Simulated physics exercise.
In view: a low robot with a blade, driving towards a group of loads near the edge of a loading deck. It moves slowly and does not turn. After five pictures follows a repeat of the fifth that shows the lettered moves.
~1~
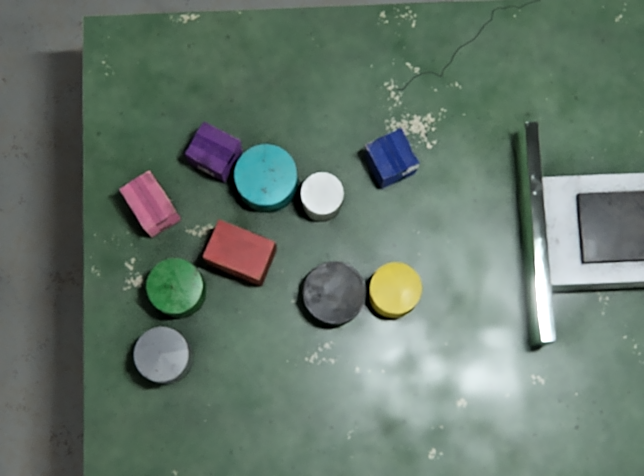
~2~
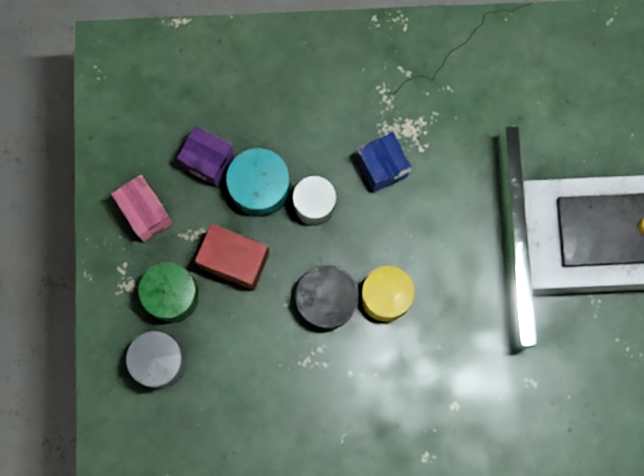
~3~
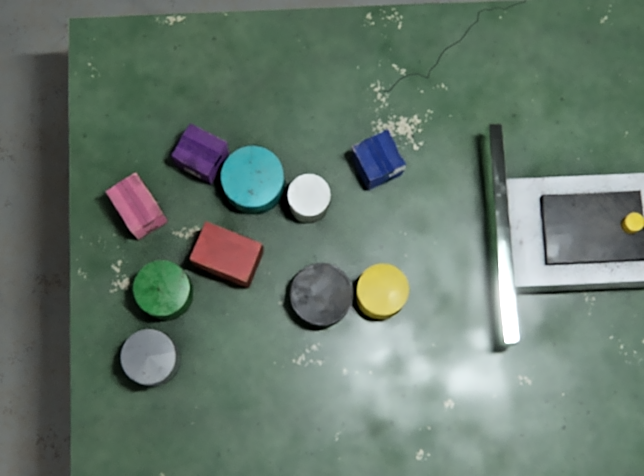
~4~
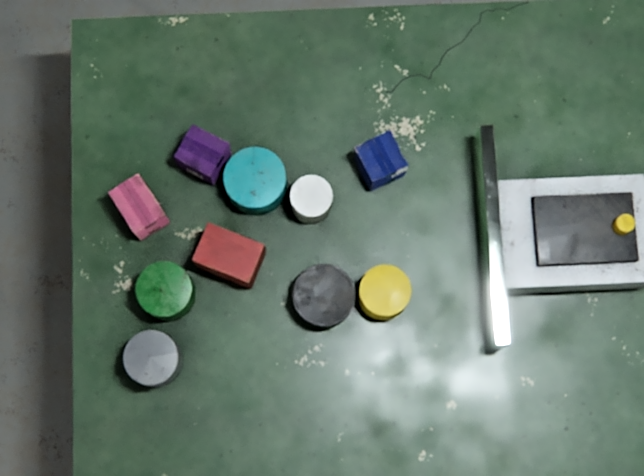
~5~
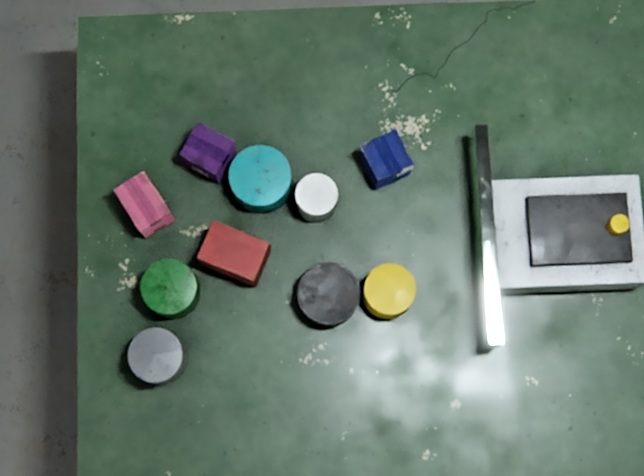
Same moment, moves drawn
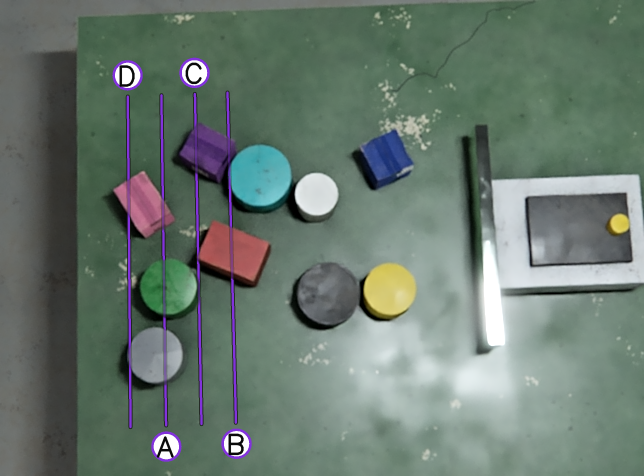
A worn green deck with a crack and pale chipped patches is seen from above, its left edge bordering a grey floor. Turquoise, white, green, grey, black and yellow round loads sit at left and centre among purple, pink, red and blue blocks, with a bladed, white-and-dark robot at right. The robot slides slowly left without turning, while the loads stay put and the view drifts slightly.
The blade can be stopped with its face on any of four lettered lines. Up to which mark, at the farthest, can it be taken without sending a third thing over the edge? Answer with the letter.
It can go as far as A.
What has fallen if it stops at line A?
The pink box.
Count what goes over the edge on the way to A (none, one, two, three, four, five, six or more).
In all, one.
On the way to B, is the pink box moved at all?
Yes.
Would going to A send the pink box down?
Yes.
On the marked copy, A at (164, 256); B at (232, 253); C at (198, 254); D at (129, 257).
Following A. Soon after the start, robot (454, 234); blue parcel (338, 155); black pail (283, 298).
Later, robot (336, 238); grey canister (131, 376); pink box (132, 210).
In the end, robot (245, 242); pink box over the edge; grey canister (85, 410); one fallen.
As for the rest, B is within the limit but short; C is within the limit but short; D drops four.
